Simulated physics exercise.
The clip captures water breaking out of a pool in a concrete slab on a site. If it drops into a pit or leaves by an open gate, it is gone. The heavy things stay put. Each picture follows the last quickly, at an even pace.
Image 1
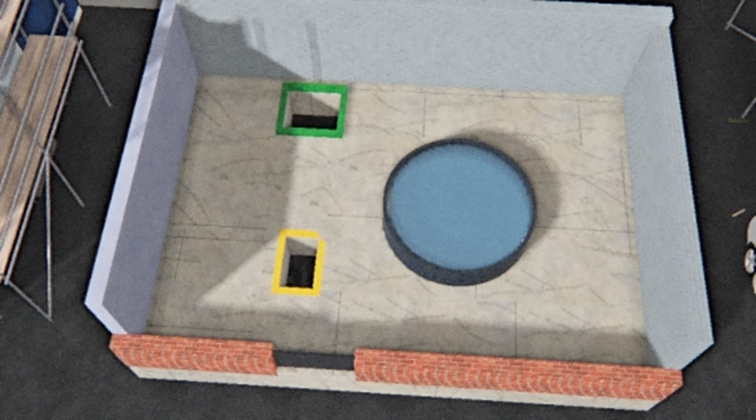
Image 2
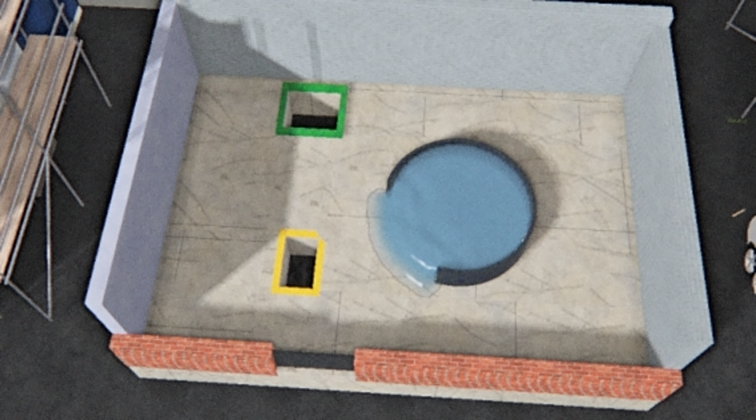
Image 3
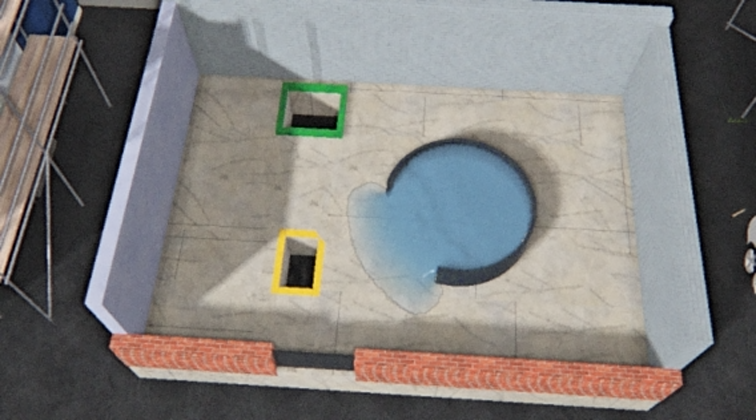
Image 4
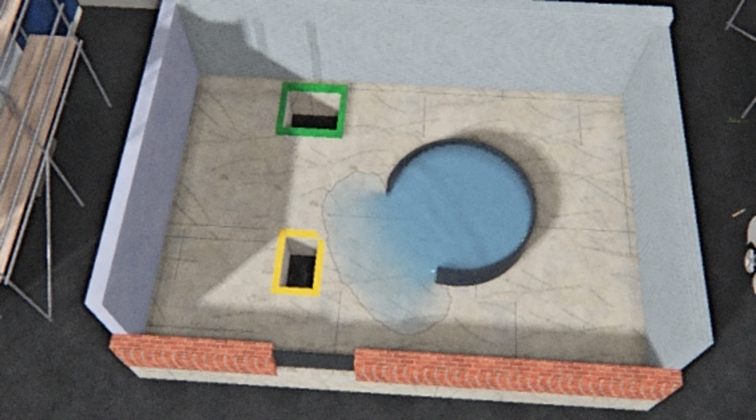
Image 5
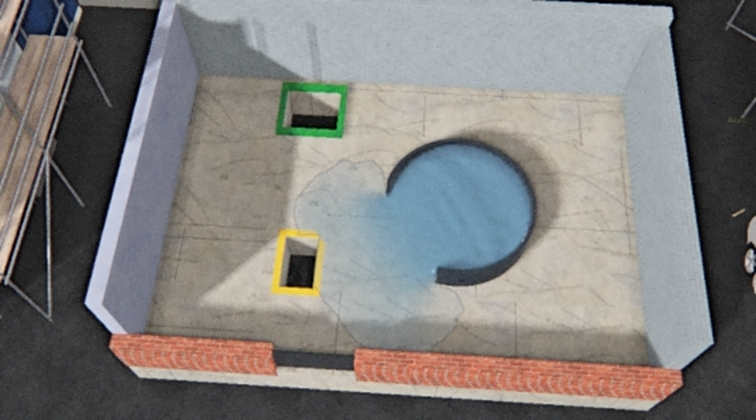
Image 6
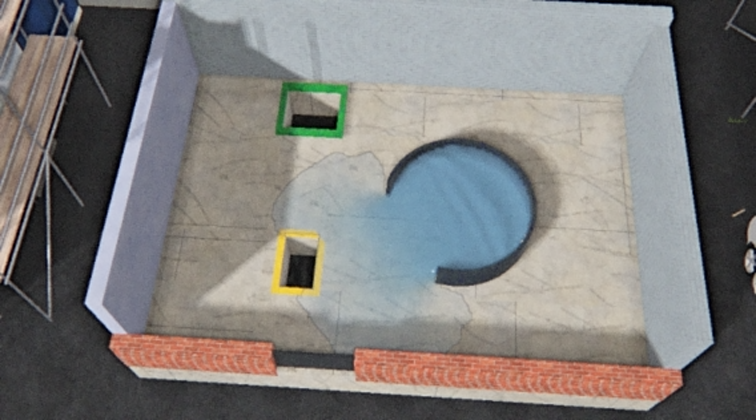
Water bursting through the left side of a round pool and spreading across a walled concrete slab around a yellow-framed opening.
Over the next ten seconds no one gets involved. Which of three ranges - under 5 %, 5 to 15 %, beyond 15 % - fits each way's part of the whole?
The gate is nearly idle - draining beneath five per cent; the yellow pit is busy - draining past fifteen per cent; the green pit is nearly idle - draining beneath five per cent.
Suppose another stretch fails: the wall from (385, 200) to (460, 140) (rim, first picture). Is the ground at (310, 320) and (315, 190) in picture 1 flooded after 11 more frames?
Point one not reached, point two waterlogged.
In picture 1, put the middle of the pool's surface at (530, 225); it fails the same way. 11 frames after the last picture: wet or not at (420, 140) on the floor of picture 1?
That spot would be not reached.
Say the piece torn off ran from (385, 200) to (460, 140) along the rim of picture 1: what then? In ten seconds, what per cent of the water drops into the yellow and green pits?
Yellow: 2 percent; green: 20 percent.
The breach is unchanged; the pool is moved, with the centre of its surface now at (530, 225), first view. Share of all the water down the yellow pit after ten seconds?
Within ten seconds the yellow pit collects 25 percent of the total.
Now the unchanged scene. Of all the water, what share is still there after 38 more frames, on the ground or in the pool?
About 70 per cent.
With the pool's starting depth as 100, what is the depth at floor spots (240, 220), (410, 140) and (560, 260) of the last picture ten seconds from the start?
In order: Roughly 10, 6 and 2 in a hundred.
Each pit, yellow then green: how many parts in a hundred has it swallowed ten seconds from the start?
Estimates: 36 % and 0 %.
A moment on, water covers 25 % of the floor; the gate 0 %, the yellow pit 5 %, the green pit 0 %.
Next, water covers 35 % of the floor; the gate 0 %, the yellow pit 12 %, the green pit 0 %.
Then, water covers 45 % of the floor; the gate 0 %, the yellow pit 20 %, the green pit 0 %.
Later, water covers 60 % of the floor; the gate 0 %, the yellow pit 29 %, the green pit 0 %.
In the end, water covers 75 % of the floor; the gate 0 %, the yellow pit 36 %, the green pit 1 %.
